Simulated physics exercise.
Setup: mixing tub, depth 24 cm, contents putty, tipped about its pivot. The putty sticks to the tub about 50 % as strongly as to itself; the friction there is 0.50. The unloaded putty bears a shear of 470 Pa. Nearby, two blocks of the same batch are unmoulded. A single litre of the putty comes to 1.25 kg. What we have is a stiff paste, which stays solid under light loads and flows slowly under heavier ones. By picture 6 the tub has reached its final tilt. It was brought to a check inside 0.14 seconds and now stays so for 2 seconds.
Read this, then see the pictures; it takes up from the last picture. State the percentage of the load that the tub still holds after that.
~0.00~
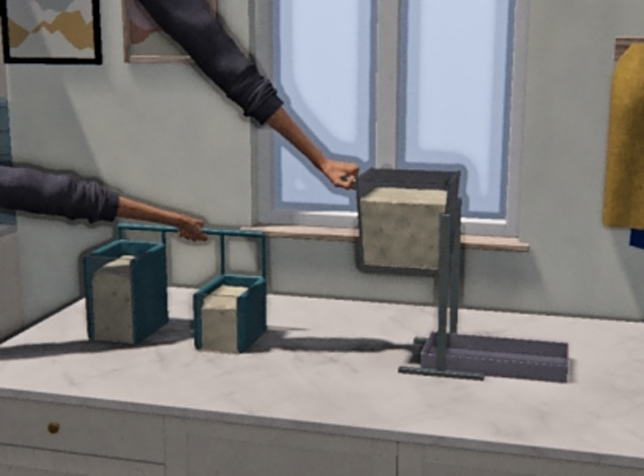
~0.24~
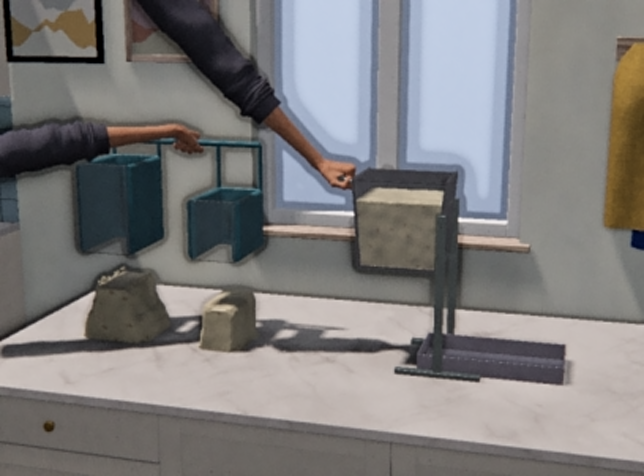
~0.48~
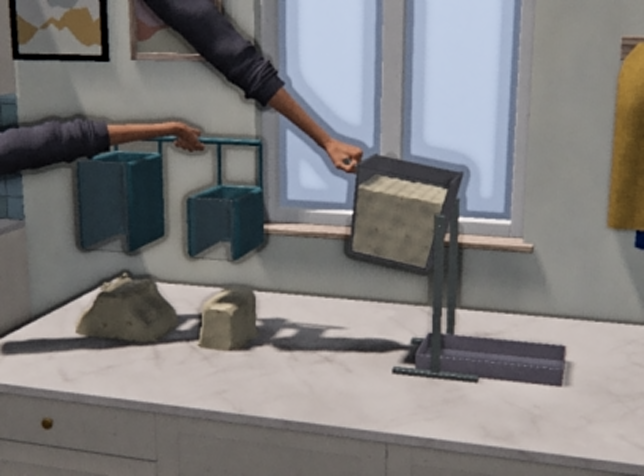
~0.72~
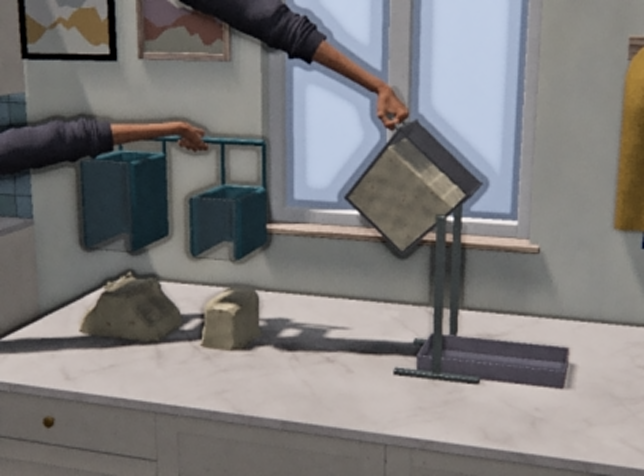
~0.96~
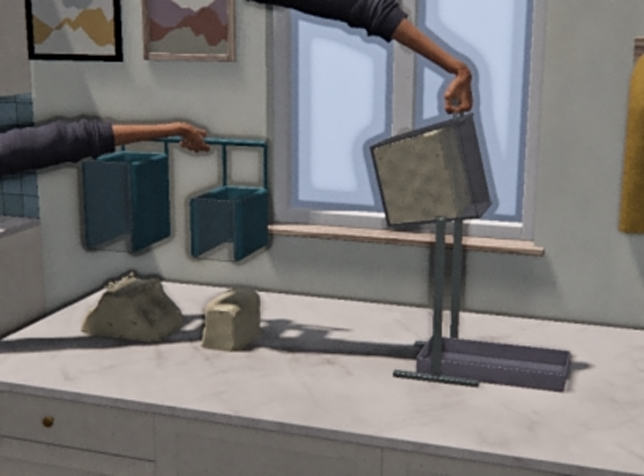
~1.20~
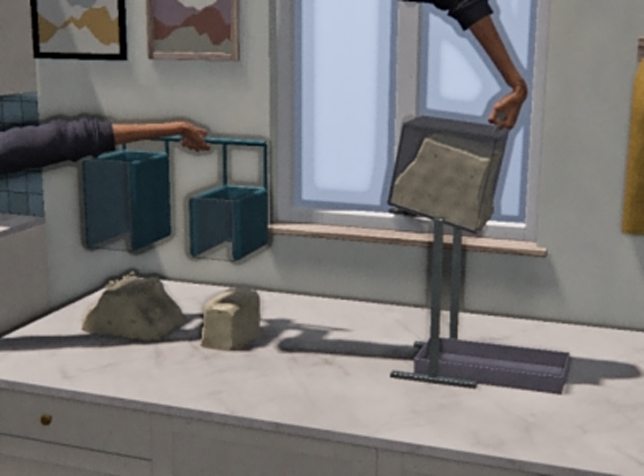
The tub still holds roughly 0 %.
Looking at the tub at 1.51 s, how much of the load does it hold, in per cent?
Near 35 %.
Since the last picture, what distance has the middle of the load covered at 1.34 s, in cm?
I'd estimate roughly 9 centimetres.
After 1.34 s, the tub is at 100 degrees and holds 66 %.
After 1.51 s, the tub is at 100 degrees and holds 37 %.
After 1.68 s, the tub is at 100 degrees and holds 29 %.
After 1.85 s, the tub is at 100 degrees and holds 21 %.
After 3.20 s, the tub is at 100 degrees and holds 0 %.
